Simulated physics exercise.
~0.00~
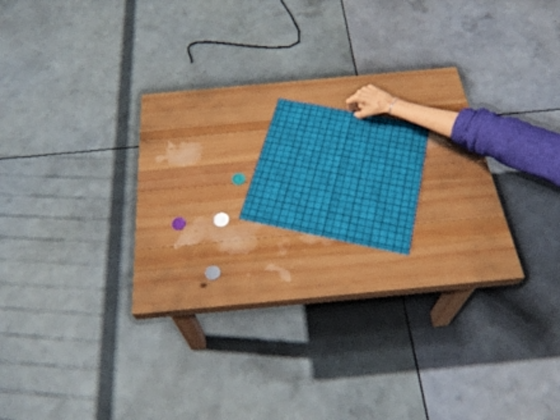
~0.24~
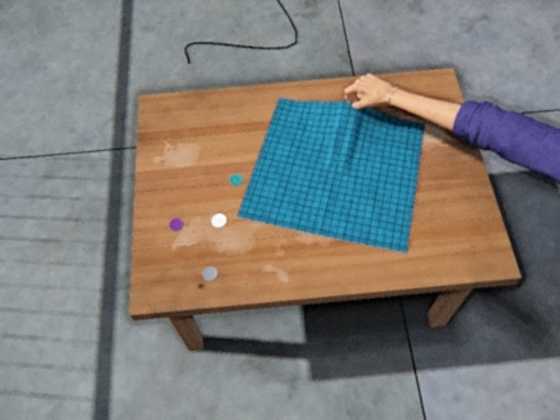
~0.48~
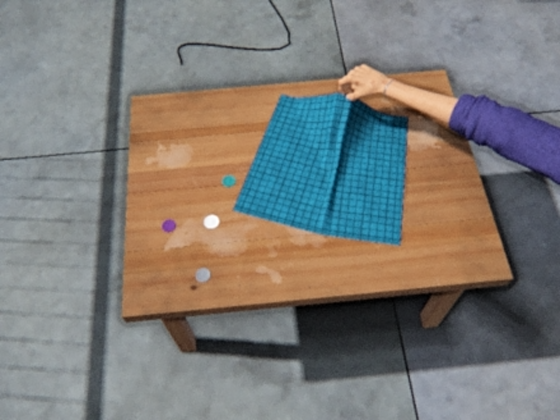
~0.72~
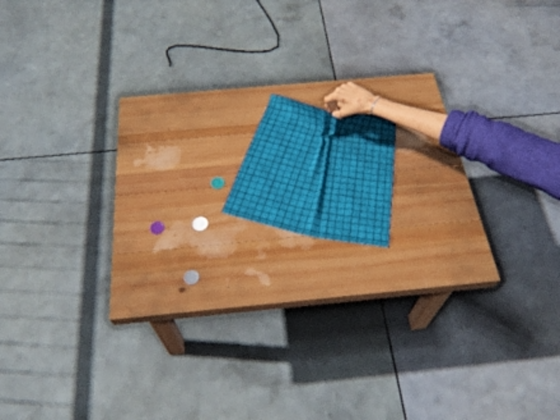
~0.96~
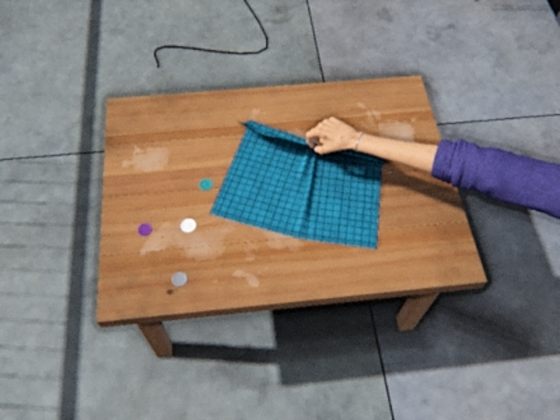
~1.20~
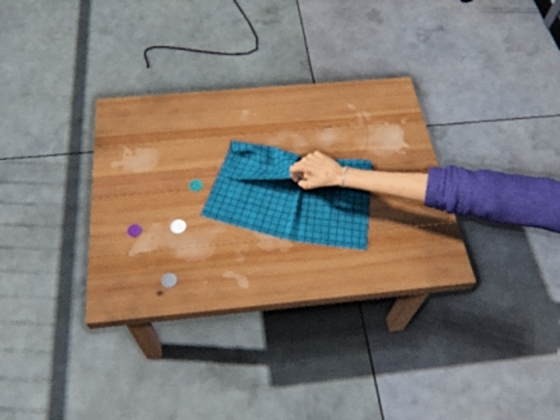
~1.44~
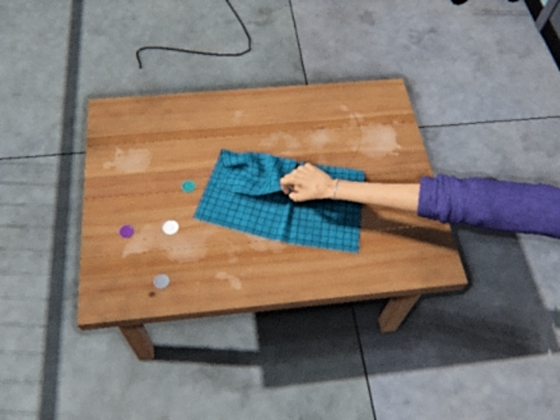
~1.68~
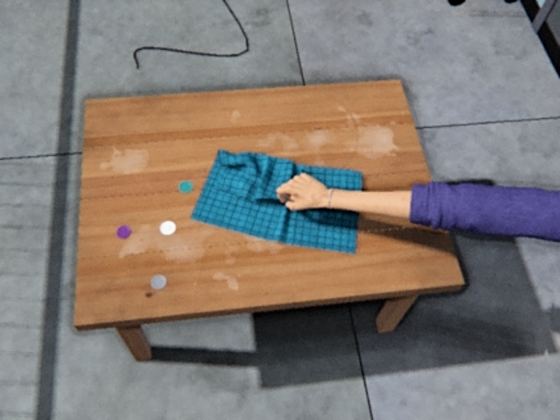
On a wooden workbench standing on a grey paved floor, a teal checked tea towel lies flat, with a white disc, a purple badge, a teal disc and a grey button to its left. A hand in a purple sleeve pinches the towel's far edge and lifts it, raising a ridge down the cloth. The hand then draws the edge toward the near side, folding the towel over itself as the view pans slightly right. It ends in a crumpled, shortened heap, the hand still on it, with all four small things uncovered.
